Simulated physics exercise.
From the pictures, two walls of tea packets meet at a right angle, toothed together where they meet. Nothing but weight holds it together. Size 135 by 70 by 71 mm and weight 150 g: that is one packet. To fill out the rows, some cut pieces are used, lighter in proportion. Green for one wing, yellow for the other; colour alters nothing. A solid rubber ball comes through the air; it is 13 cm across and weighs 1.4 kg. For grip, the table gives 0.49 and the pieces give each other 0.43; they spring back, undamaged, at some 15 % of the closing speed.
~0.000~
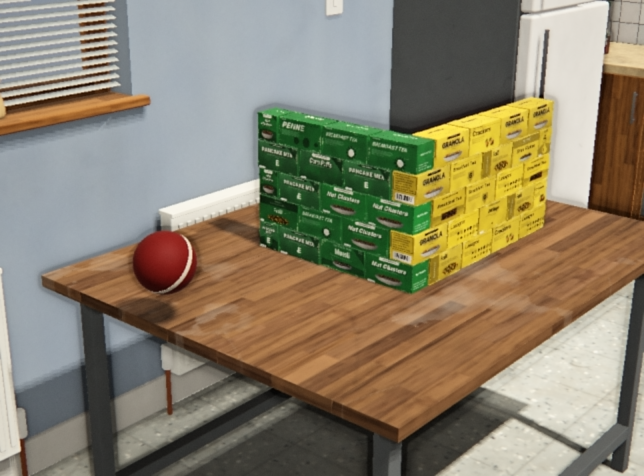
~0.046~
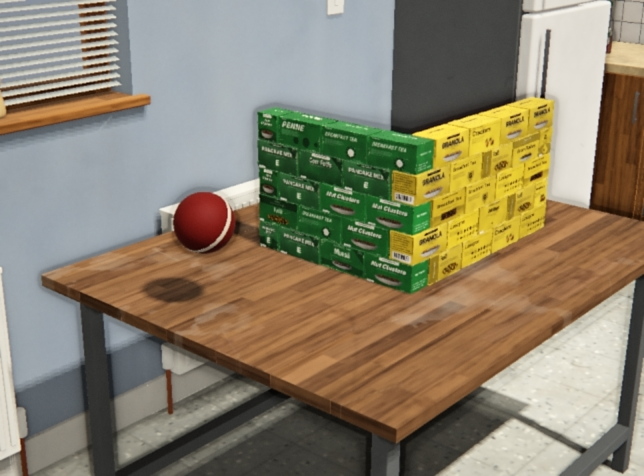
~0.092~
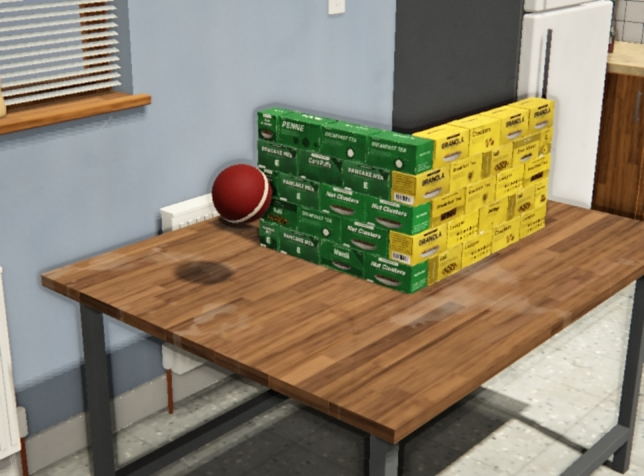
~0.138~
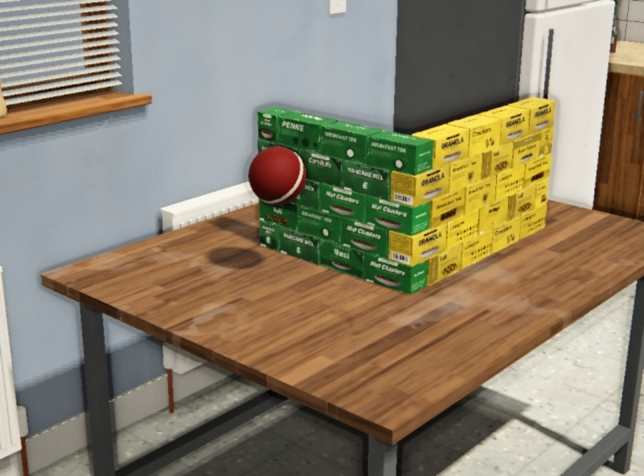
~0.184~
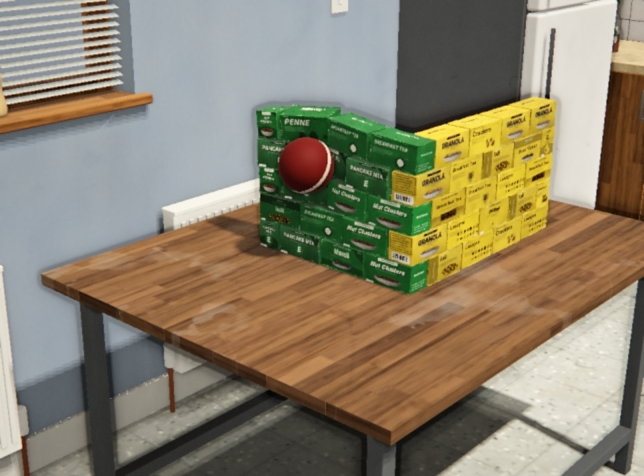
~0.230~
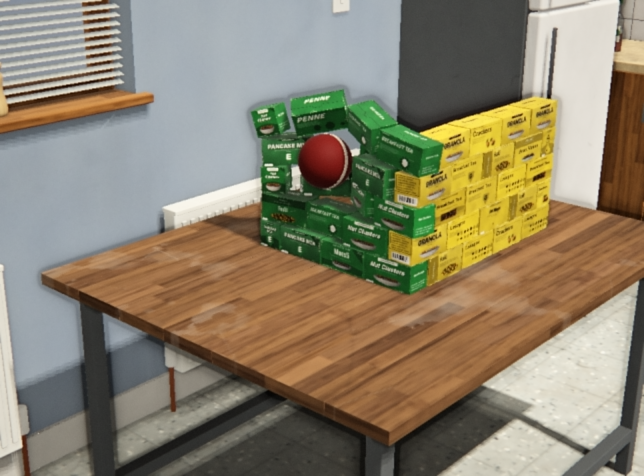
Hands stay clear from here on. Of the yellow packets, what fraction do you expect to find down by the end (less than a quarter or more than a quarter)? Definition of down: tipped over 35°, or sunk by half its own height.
Fewer than one in four of them, I would say.
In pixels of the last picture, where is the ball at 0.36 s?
Check around pixel (375, 190).
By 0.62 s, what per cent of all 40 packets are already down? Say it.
By that time it is 25 percent.
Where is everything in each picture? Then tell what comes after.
In the first picture (we follow the side turned to the camera; the camera moves round a little), ball (165, 263) 41 cm from contact, 2.9 m/s; top yellow packet (453, 149); top green packet (344, 145); no piece has moved.
In the second picture, ball (204, 223) 29 cm from contact, 2.7 m/s; top yellow packet (453, 149).
In the third picture, ball (242, 194) 17 cm from contact, 2.6 m/s; top yellow packet (453, 149).
In the fourth picture, ball (277, 176) 56 mm from contact, 2.5 m/s; top yellow packet (453, 149).
In the fifth picture, ball (306, 166) after contact, 1.5 m/s; top yellow packet (453, 149); top green packet (347, 140) tipped 6°; steepest lean 10°, the packet at (305, 130); 9 stirred so far.
In the sixth picture, ball (325, 161) after contact, 1.6 m/s; top yellow packet (455, 149); top green packet (359, 131) tipped 15°; steepest lean 29°, the packet at (321, 122); 14 stirred so far.
Around 0.36 s, ball still moving; none of the 22 yellow packets down (4 of 40 in all colours); top yellow packet unmoved; top green packet tipped 7°.
Around 0.62 s, ball still moving; none of the 22 yellow packets down (10 of 40 in all colours); top yellow packet unmoved; top green packet on its side.
Finally (1.4 s), ball rolling away; none of the 22 yellow packets down (10 of 40 in all colours); top yellow packet displaced 6 mm; top green packet on its side. That is 0 per cent. Seen by the last camera, middles, top yellow packet near (442, 147), top green packet near (414, 223).
